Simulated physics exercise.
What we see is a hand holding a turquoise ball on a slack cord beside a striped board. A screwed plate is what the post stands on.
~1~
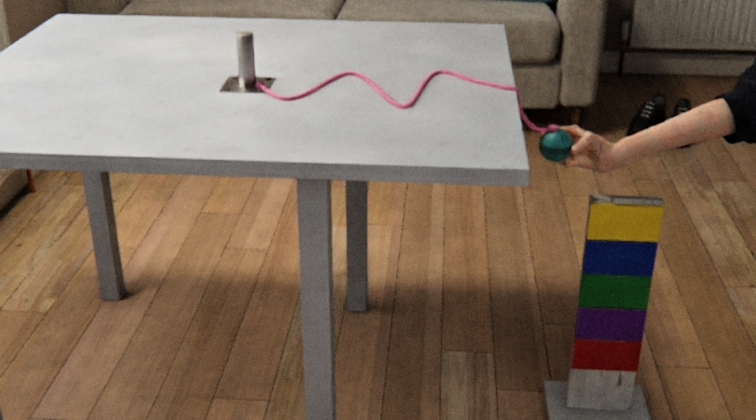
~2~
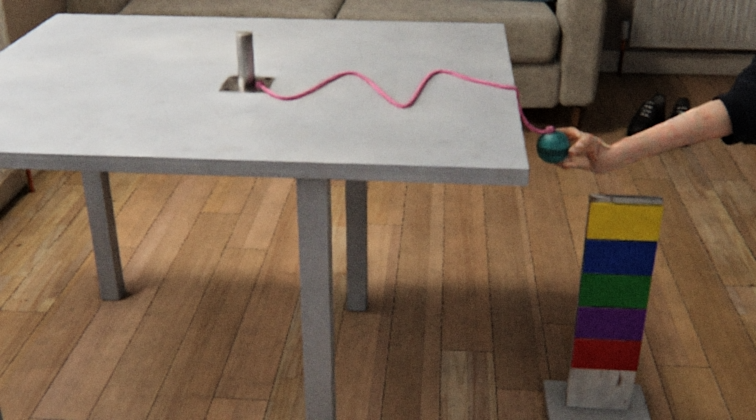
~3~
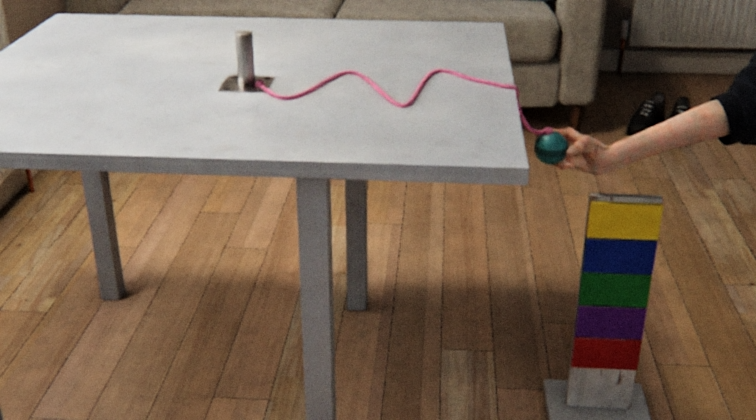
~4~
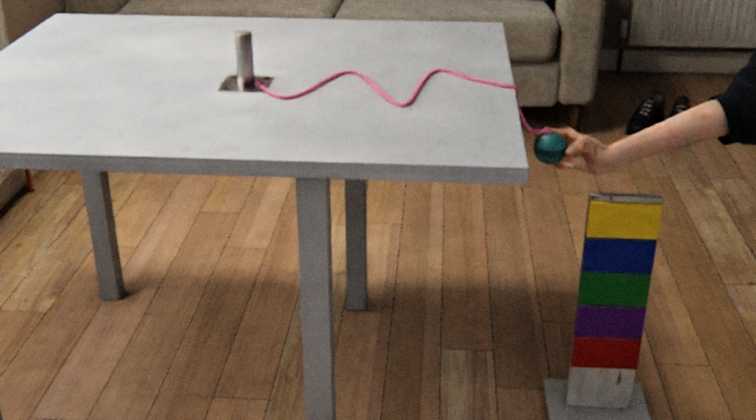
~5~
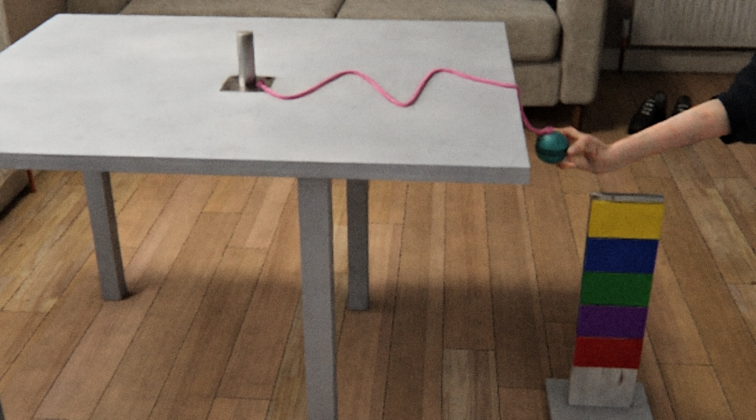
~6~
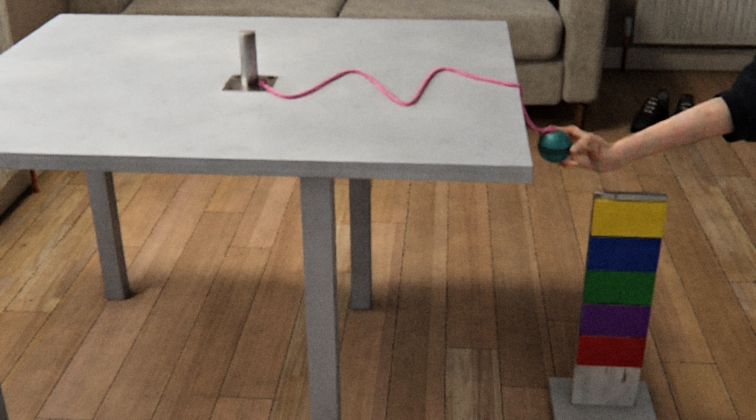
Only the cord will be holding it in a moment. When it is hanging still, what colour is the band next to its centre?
Red.
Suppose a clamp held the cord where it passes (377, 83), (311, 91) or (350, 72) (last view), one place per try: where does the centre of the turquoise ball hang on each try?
First near (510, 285), then near (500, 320), then near (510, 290).
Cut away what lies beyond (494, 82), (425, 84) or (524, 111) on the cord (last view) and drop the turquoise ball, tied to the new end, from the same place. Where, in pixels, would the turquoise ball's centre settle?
Try 1: (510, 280); try 2: (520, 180); try 3: (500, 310).
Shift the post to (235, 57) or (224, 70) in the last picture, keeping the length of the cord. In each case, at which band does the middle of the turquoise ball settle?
For the first spot, purple; for the second, purple.
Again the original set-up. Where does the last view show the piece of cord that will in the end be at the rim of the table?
Pixel (398, 101) or thereabouts.
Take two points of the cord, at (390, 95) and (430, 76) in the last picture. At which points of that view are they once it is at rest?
First near (501, 86), second near (516, 183).
Early on, ball near (533, 290); level with green.
Midway, ball near (482, 337); level with red.
Near the end, ball near (514, 346); level with red.
Finally, ball near (497, 344); level with red. The red one.
